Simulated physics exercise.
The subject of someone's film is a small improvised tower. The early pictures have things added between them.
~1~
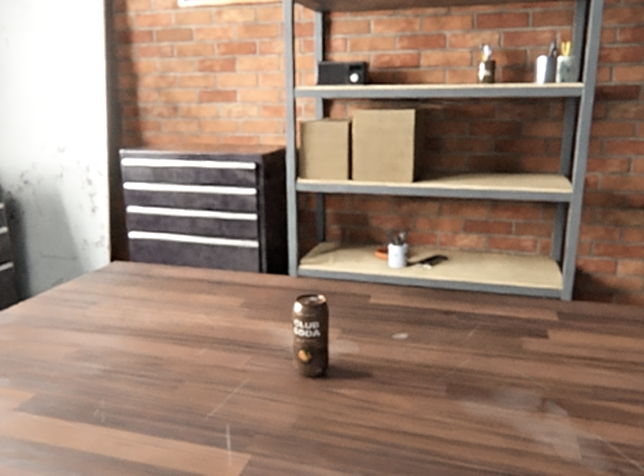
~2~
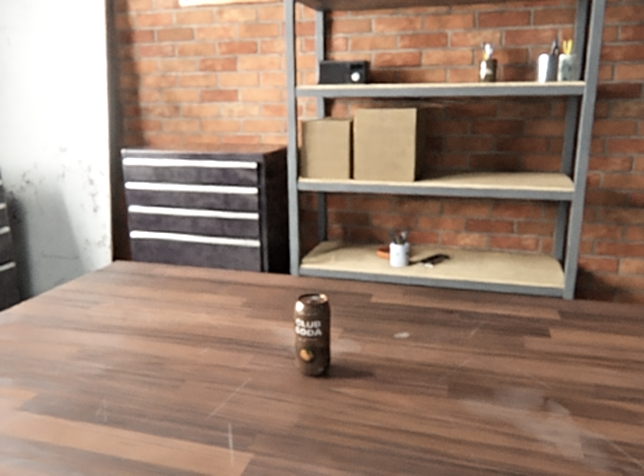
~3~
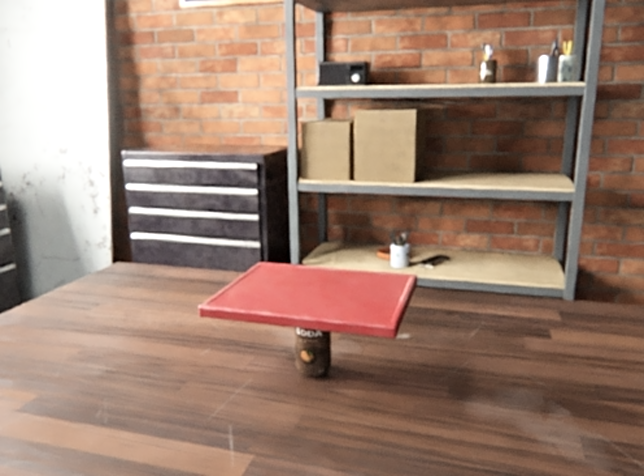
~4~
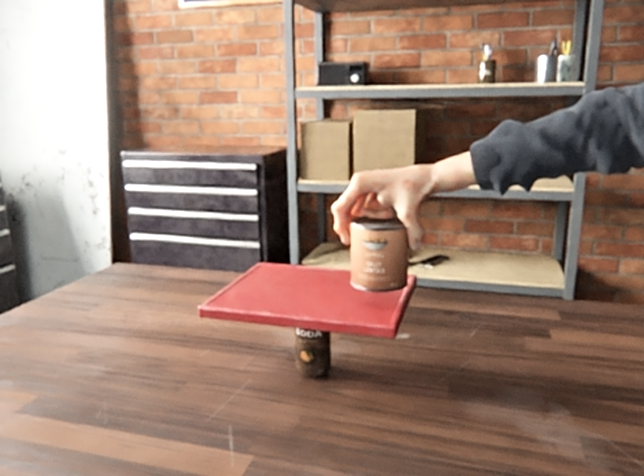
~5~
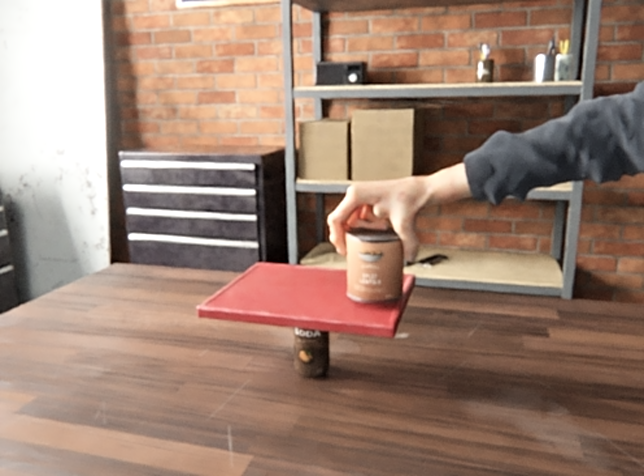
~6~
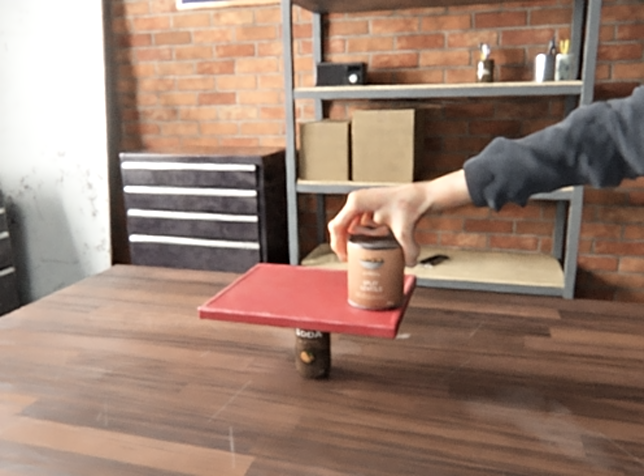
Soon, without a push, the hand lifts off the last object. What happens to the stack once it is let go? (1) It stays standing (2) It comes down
2.
Then, 0.40 s later than the last frame, orange tin now fallen; red lid tilted by 58°.
Then, 0.50 s later than the last frame, red lid tilted by 57°.
Then, 0.70 s later than the last frame, red lid now fallen; brown can moved about its own width.
Then, 0.80 s later than the last frame, brown can moved well along.
When it is over, fallen, red lid and orange tin; moved from the start, brown can. The stack gives way.
